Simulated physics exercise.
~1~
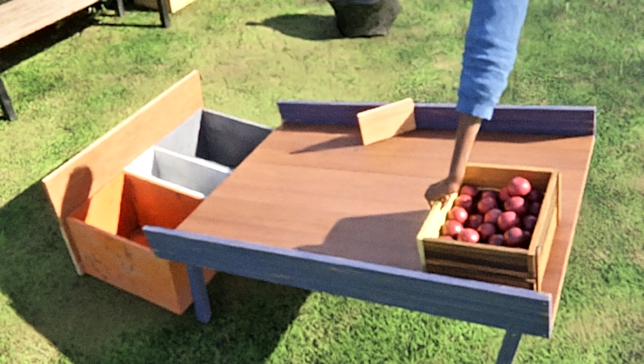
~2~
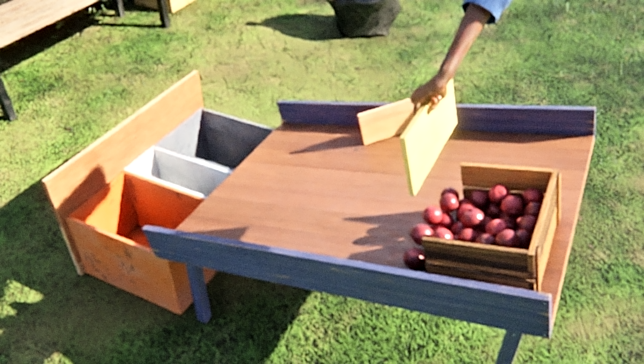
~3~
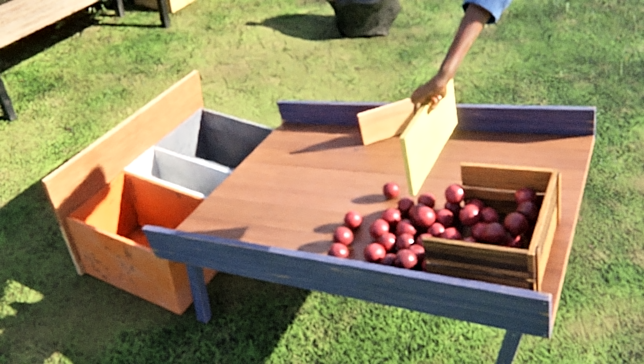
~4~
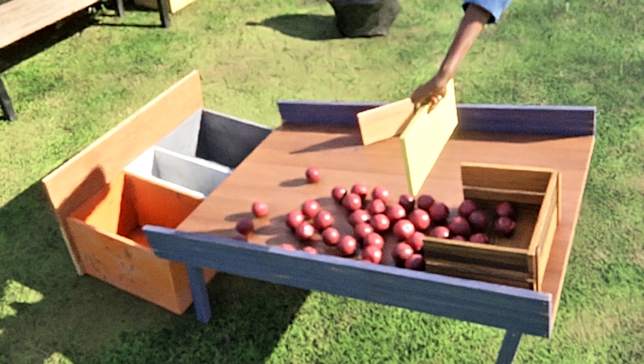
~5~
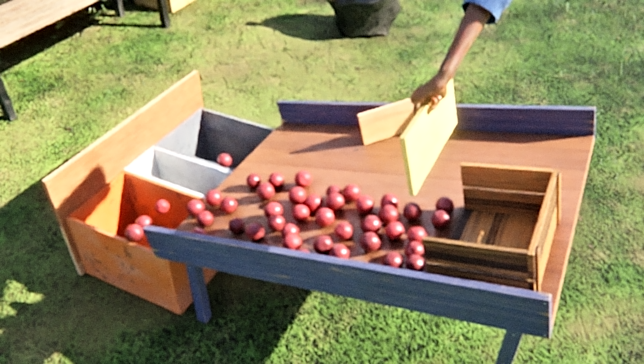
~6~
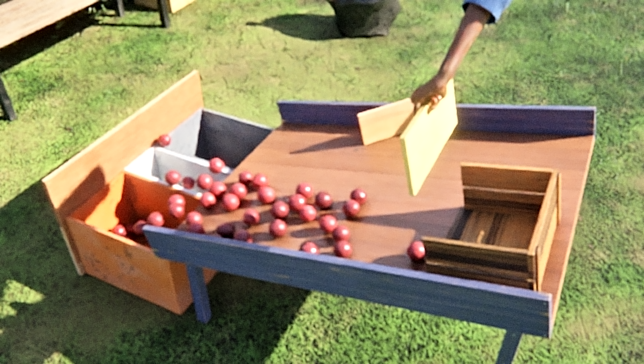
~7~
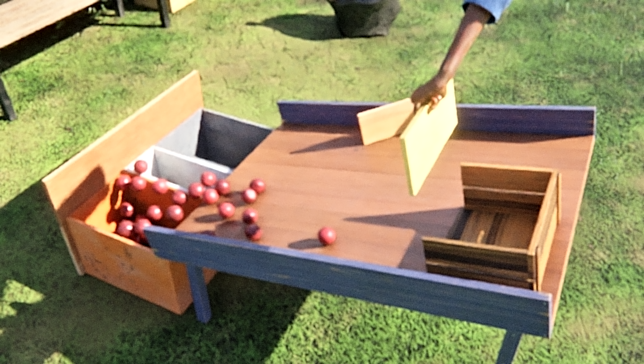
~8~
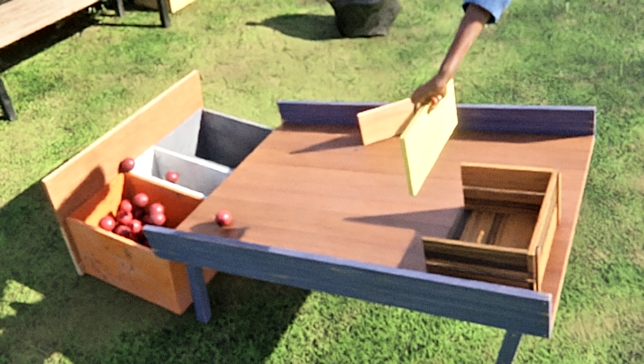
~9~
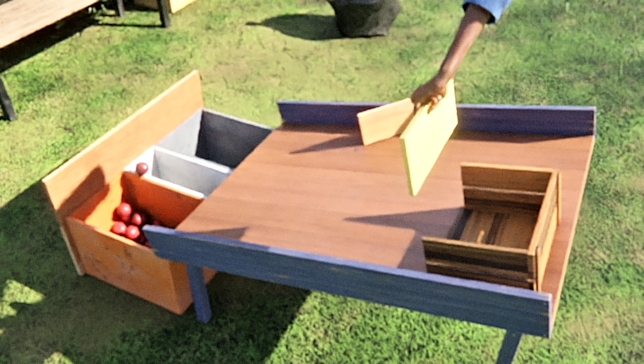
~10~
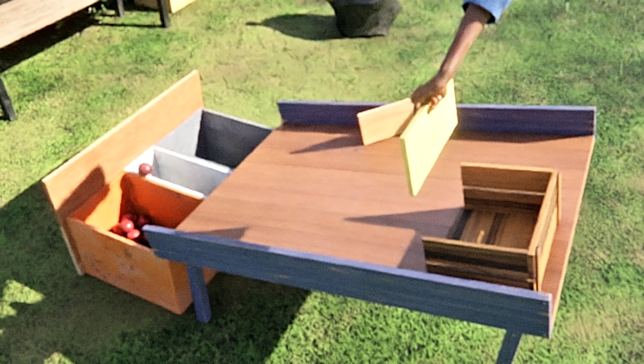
The clip shows a hand lifting a wooden gate from a pen of red apples, which roll left down a sloping table past an angled board and drop into the bins at its end, the last few visible settling mostly in the near orange tub.
